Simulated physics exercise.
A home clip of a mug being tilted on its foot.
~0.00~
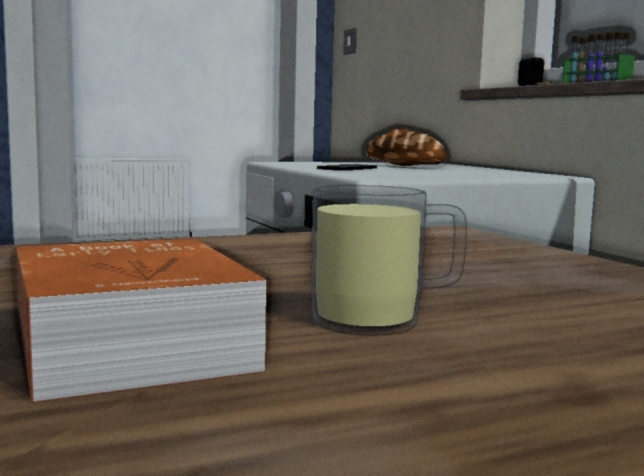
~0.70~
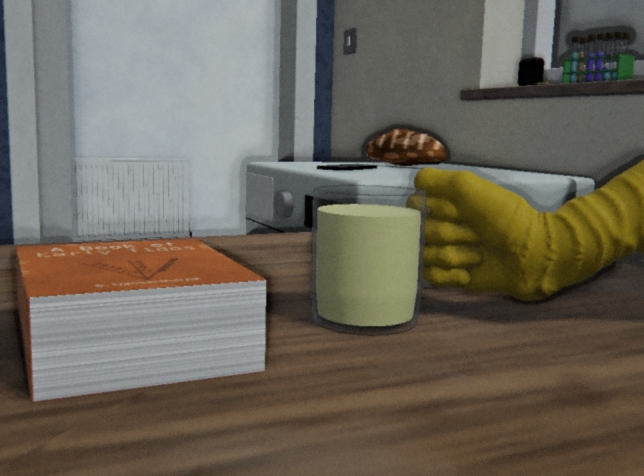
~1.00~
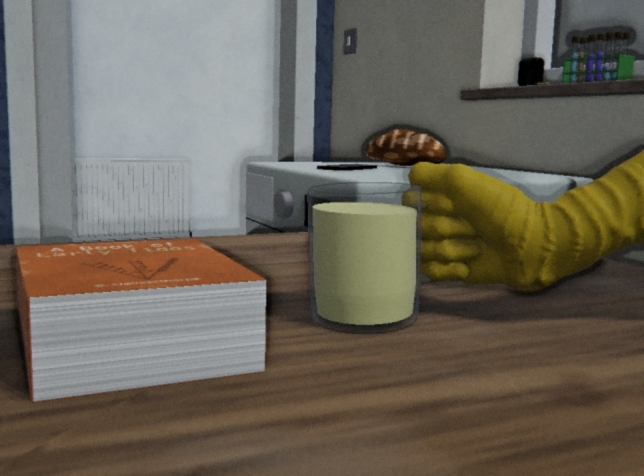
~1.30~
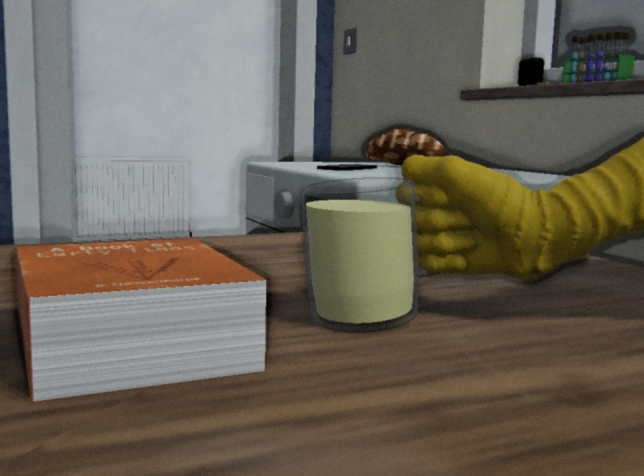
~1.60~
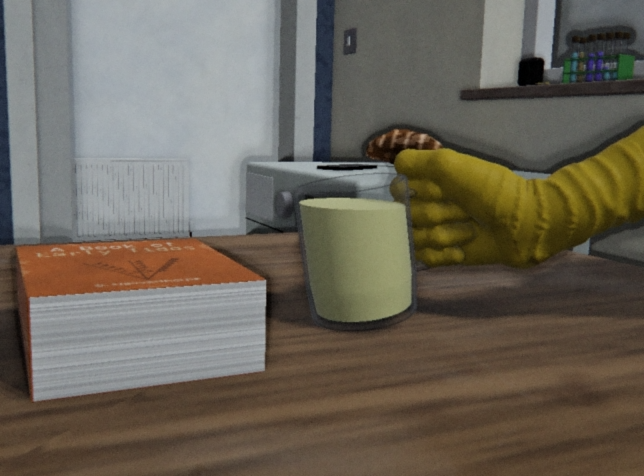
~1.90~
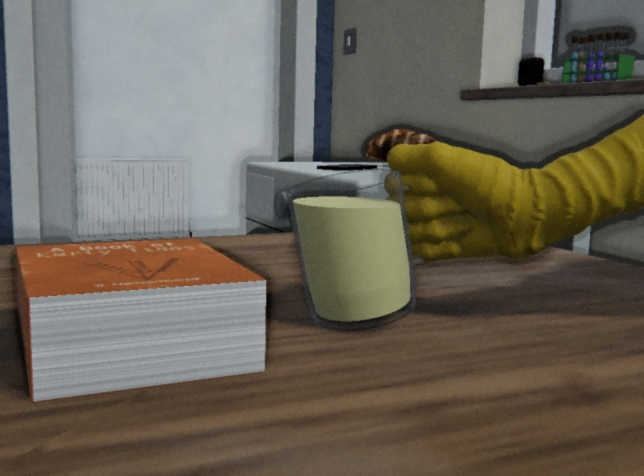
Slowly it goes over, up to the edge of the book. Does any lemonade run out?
At that lean the mug loses some.
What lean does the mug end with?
Roughly 50°.
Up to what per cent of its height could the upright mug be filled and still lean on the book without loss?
Near 55 in a hundred.
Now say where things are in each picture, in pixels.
It stands upright; mug (367, 252) about three quarters full, in the first frame.
A hand takes hold; mug about three quarters full, surface at (368, 211); book (130, 304), in the second frame.
The top moves towards the book; mug (365, 250) about three quarters full, in the third frame.
On the way over; mug about three quarters full, surface at (358, 207); book (130, 304), in the fourth frame.
It is leaning; mug (356, 245) about three quarters full, in the fifth frame.
Tipping on its foot; mug about three quarters full, surface at (346, 203); book (130, 304), in the sixth frame.
After 2.5 s, the mug leans by about 30°; some has gone over its rim; nearly all of the lemonade is inside.
After 3.1 s, the mug leans by about 45°; some has gone over its rim; about three quarters of the lemonade is inside.
After 4.5 s, the mug leans by about 50°, against the book; some has gone over its rim; about two thirds of the lemonade is inside.
